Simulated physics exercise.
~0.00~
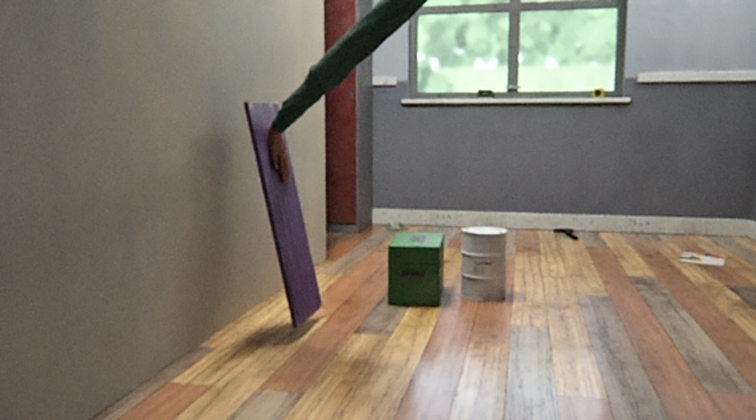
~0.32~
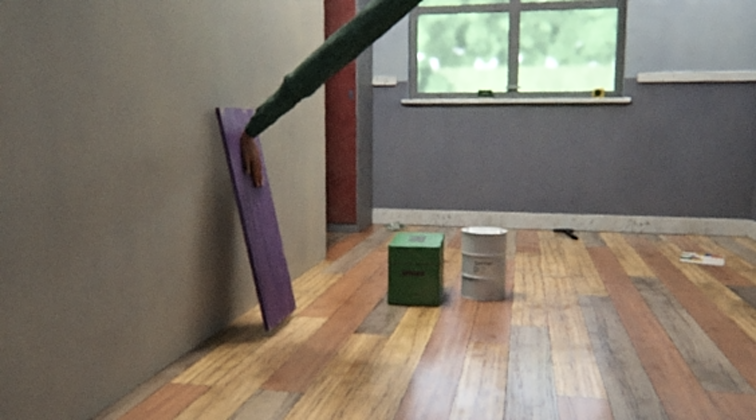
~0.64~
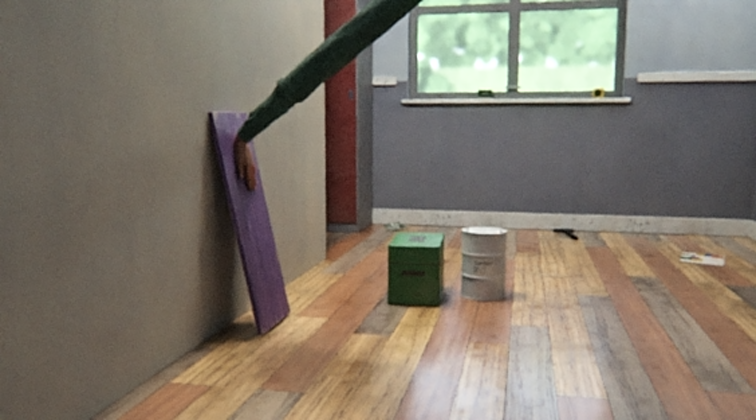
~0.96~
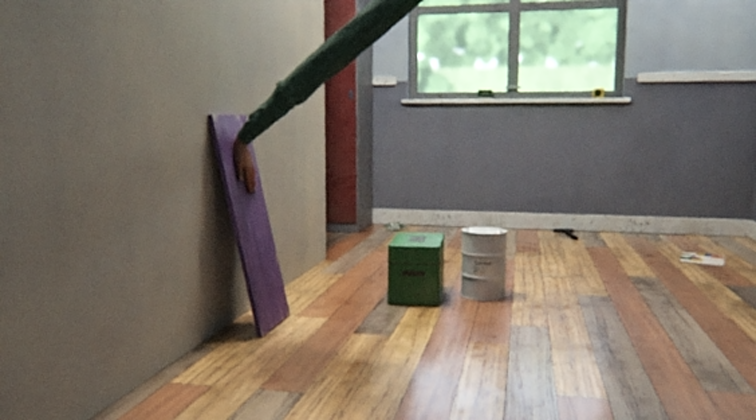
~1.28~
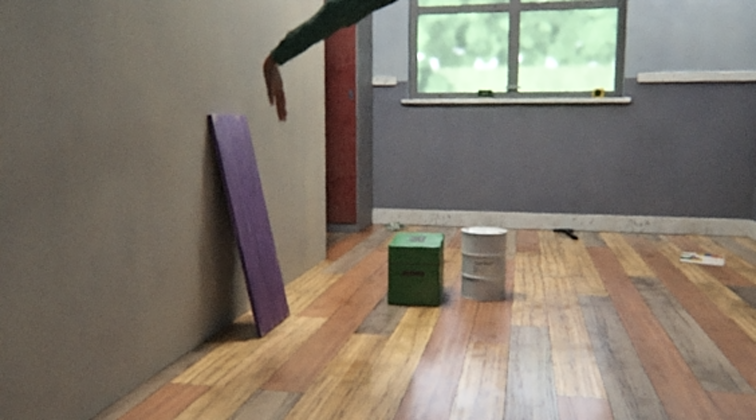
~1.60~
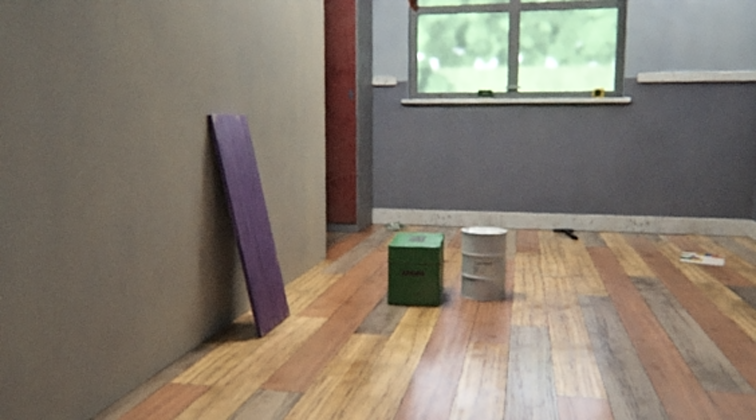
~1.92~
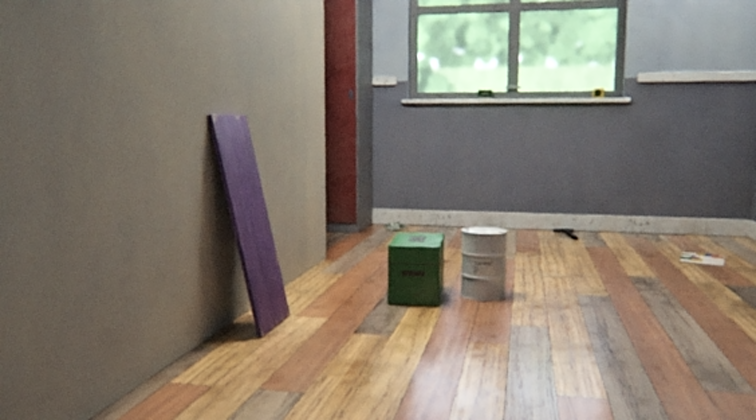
A hand at the end of a dark green sleeve moved a long purple board left and leaned it against the wall, then let go and drew back out of view, and the board stayed leaning there while the green toolbox and white canister stood still.
